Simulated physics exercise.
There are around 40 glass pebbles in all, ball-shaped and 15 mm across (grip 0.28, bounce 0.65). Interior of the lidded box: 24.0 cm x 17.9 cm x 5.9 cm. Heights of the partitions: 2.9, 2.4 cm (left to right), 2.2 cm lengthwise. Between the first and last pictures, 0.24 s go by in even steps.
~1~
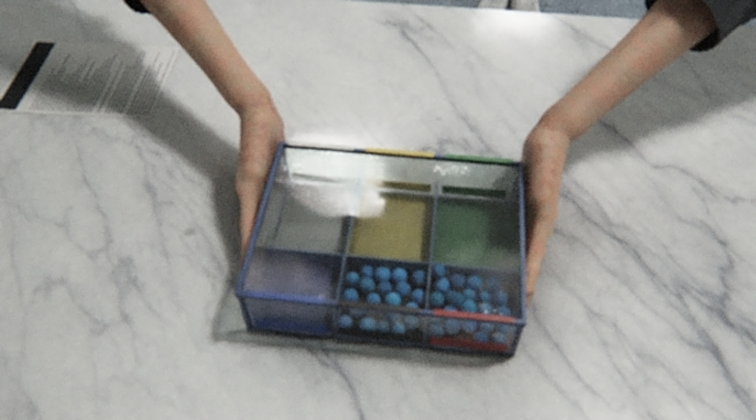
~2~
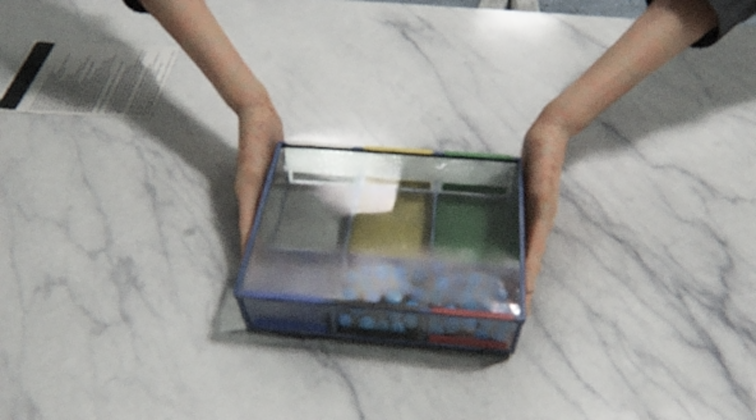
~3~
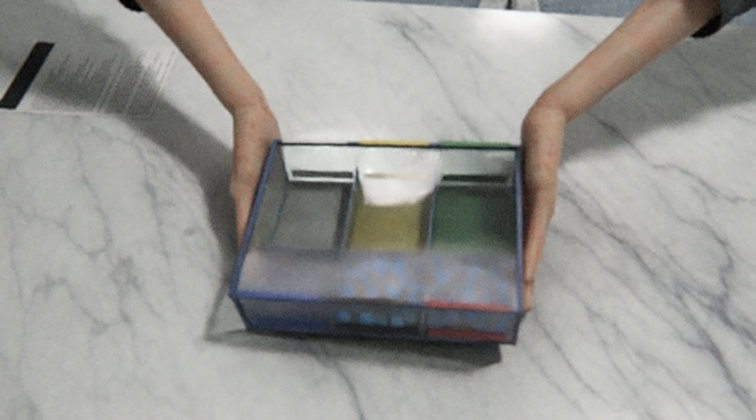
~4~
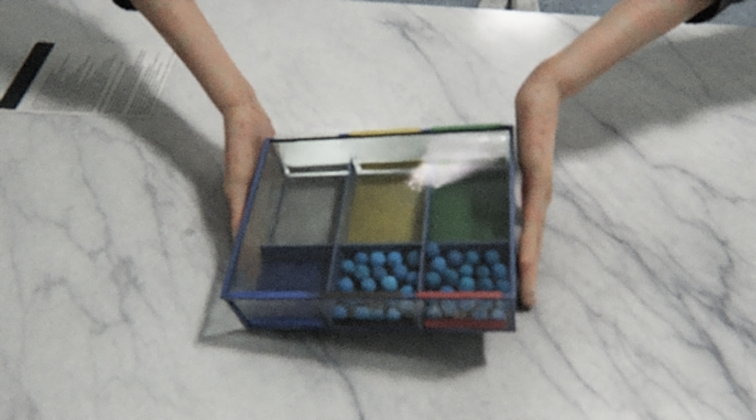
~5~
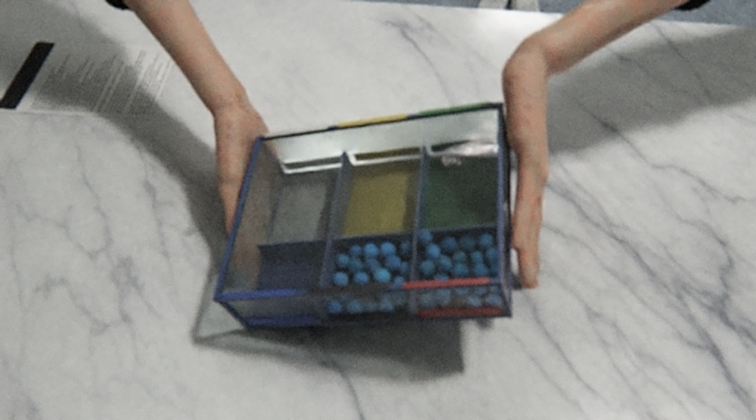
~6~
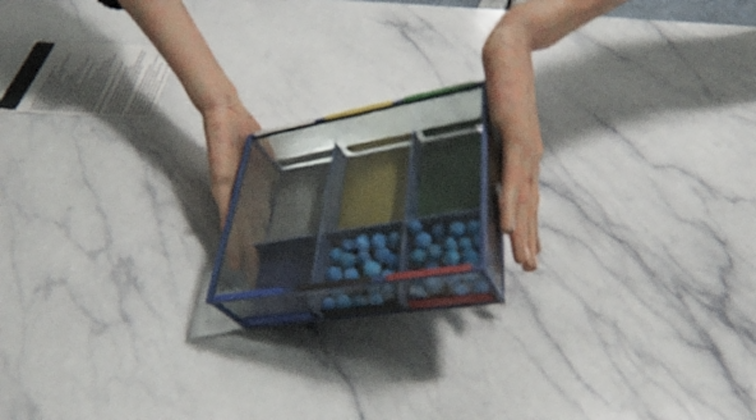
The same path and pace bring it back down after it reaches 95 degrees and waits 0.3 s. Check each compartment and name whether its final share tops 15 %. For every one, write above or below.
Red below, blue above, green below, yellow below, white below, black below.
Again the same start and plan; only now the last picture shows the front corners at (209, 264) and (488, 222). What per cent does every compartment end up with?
It comes out as red at 0 percent, blue at 5 percent, green at 0 percent, yellow at 5 percent, white at 90 percent and black at 0 percent.
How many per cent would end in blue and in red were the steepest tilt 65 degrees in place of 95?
Blue: 5 per cent; red: 45 per cent.
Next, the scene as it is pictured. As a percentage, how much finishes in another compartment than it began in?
About 95 per cent.
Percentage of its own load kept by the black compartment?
20 per cent, roughly.
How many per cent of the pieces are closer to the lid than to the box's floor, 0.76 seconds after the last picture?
Something like 60 percent of the pieces.
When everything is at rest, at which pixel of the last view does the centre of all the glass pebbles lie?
Near (294, 292).
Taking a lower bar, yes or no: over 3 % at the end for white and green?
With white that holds, while with green that fails.
Then, 0.76 s after the last picture, tilt 95 degrees; red 5 %, blue 55 %, black 40 %.
Then, 1.27 s after the last picture, tilt 50 degrees; blue 85 %, white 5 %, black 5 %.
Then, 1.85 s after the last picture, tilt 0 degrees; blue 85 %, white 10 %, black 5 %.
In the end, red 0 %, blue 85 %, green 0 %, yellow 0 %, white 10 %, black 5 %.
